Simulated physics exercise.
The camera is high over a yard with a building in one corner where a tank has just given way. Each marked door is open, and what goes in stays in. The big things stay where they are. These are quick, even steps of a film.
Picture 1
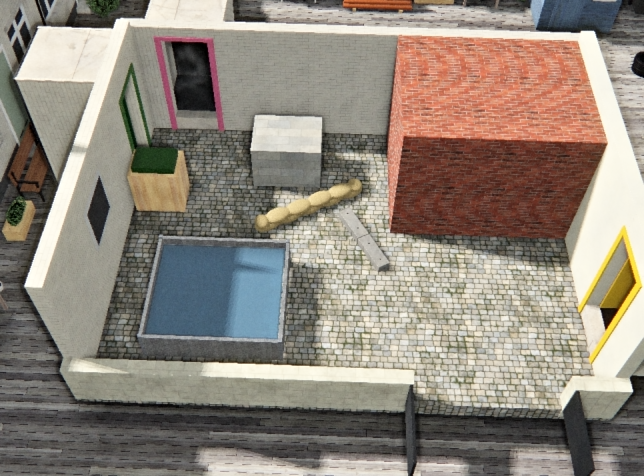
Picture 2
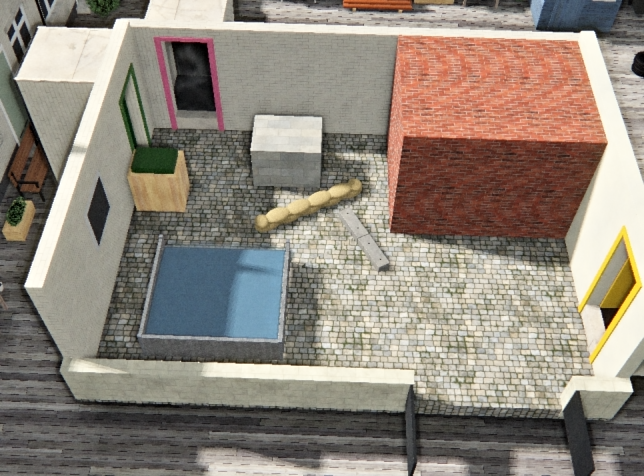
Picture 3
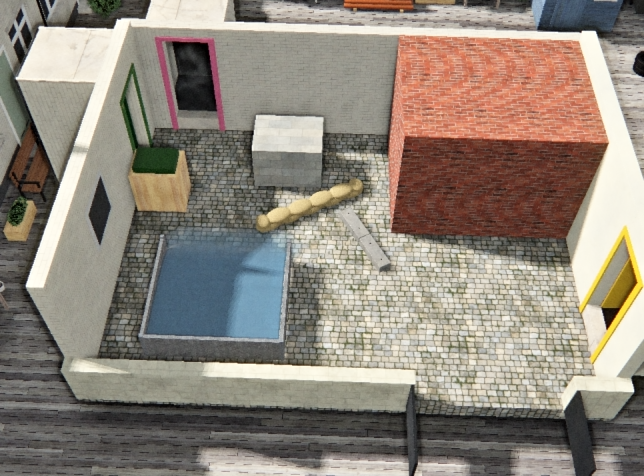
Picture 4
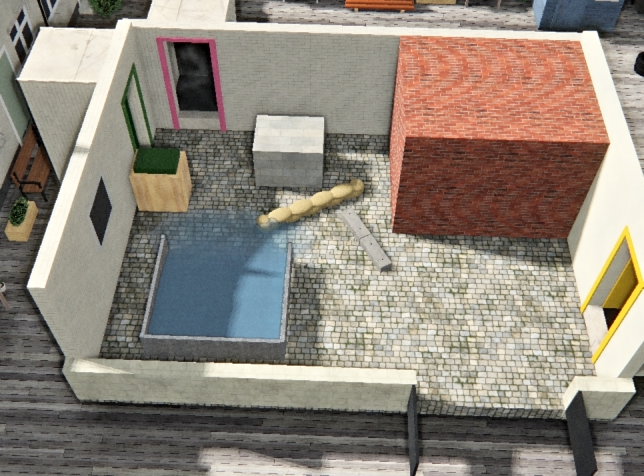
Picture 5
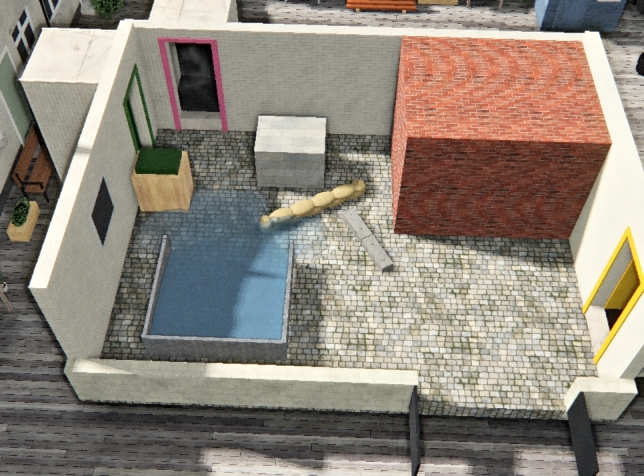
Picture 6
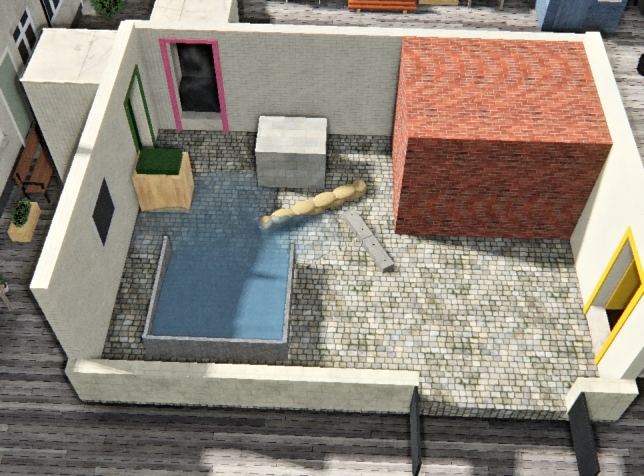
A walled yard holds a tank whose water pours out its far side and spreads.
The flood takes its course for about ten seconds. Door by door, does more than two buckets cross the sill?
In the end: The green door floods; the yellow door holds within the limit; the pink door holds within the limit.
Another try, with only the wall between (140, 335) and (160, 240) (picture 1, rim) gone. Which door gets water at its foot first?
That is the green door.
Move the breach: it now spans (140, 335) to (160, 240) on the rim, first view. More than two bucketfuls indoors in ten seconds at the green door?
Then: The green one lets less in.
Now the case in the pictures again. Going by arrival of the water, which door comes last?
The one in yellow.
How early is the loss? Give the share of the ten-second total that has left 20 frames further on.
Near 10 in a hundred.
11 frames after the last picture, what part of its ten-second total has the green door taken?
Some 0 per cent.
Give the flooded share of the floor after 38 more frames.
Close to 75 %.
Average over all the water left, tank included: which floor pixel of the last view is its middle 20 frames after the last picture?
Close to (245, 222).
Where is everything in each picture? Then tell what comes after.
In the first frame, still water in the open tank at (218, 289).
In the second frame, water pours out on the open tank's far side and has run to a hidden place.
In the third frame, water pours out on the open tank's far side and has run to a hidden place.
In the fourth frame, the front is at (155, 236), out from the gap on the open tank's far side.
In the fifth frame, water pours out on the open tank's far side and has run to (159, 213).
In the sixth frame, the front is at (197, 178), out from the gap on the open tank's far side.
A moment on, water covers 25 % of the floor; the green door not reached, the yellow door not reached, the pink door wet at the sill, nothing in.
Next, water covers 40 % of the floor; the green door wet at the sill, nothing in, the yellow door not reached, the pink door wet at the sill, nothing in.
Then, water covers 60 % of the floor; the green door over two buckets in, the yellow door not reached, the pink door wet at the sill, nothing in.
Later, water covers 75 % of the floor; the green door far over two buckets in, the yellow door not reached, the pink door wet at the sill, nothing in.
In the end, water covers 90 % of the floor; the green door far over two buckets in, the yellow door wet at the sill, nothing in, the pink door wet at the sill, nothing in.
